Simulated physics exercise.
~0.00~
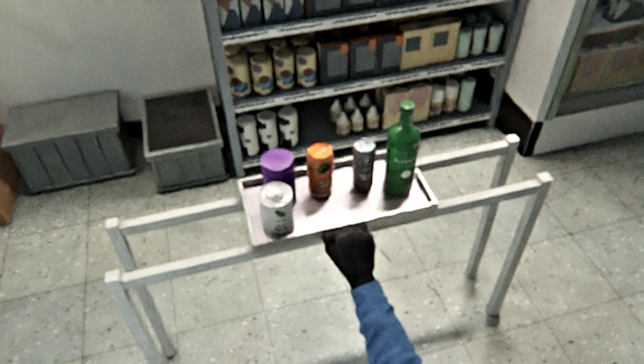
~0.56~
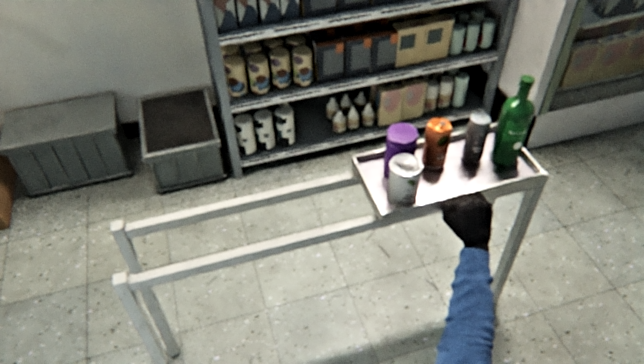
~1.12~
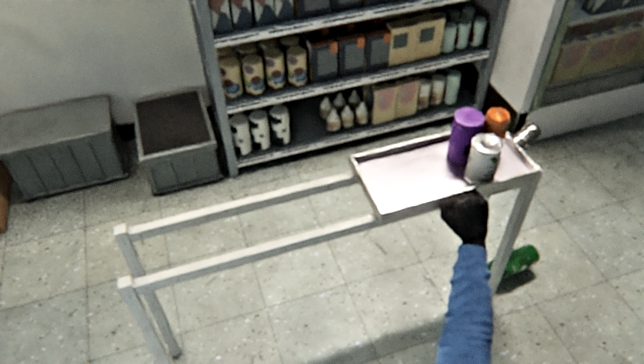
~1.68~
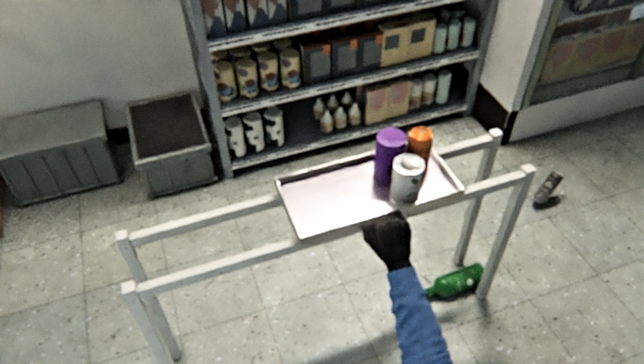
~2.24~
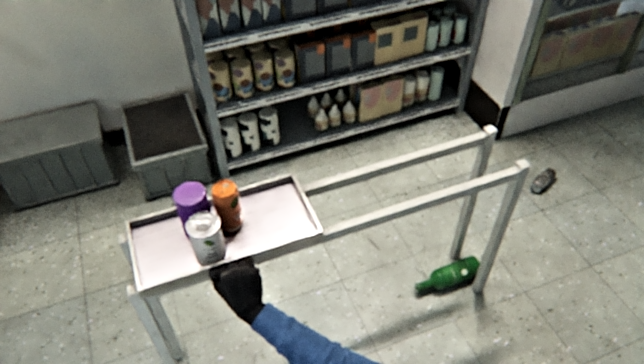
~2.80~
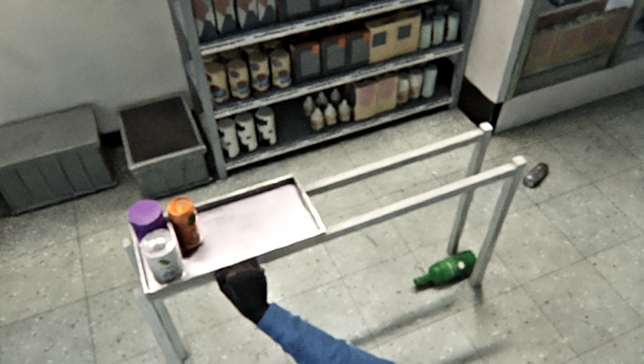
A blue-sleeved arm with a black glove reaches in from below to a pale tray on white metal rails, seen from above in a shop with stocked shelves and grey bins behind. The tray holds a purple jar, white tin, orange can, grey can and tall green bottle. It slides right, and the bottle drops to the tiled floor while the grey can tips over. The tray moves back left and the grey can lands on the floor too. At the far left, the jar, tin and orange can stand bunched at the tray's left end, with the bottle and grey can lying below.
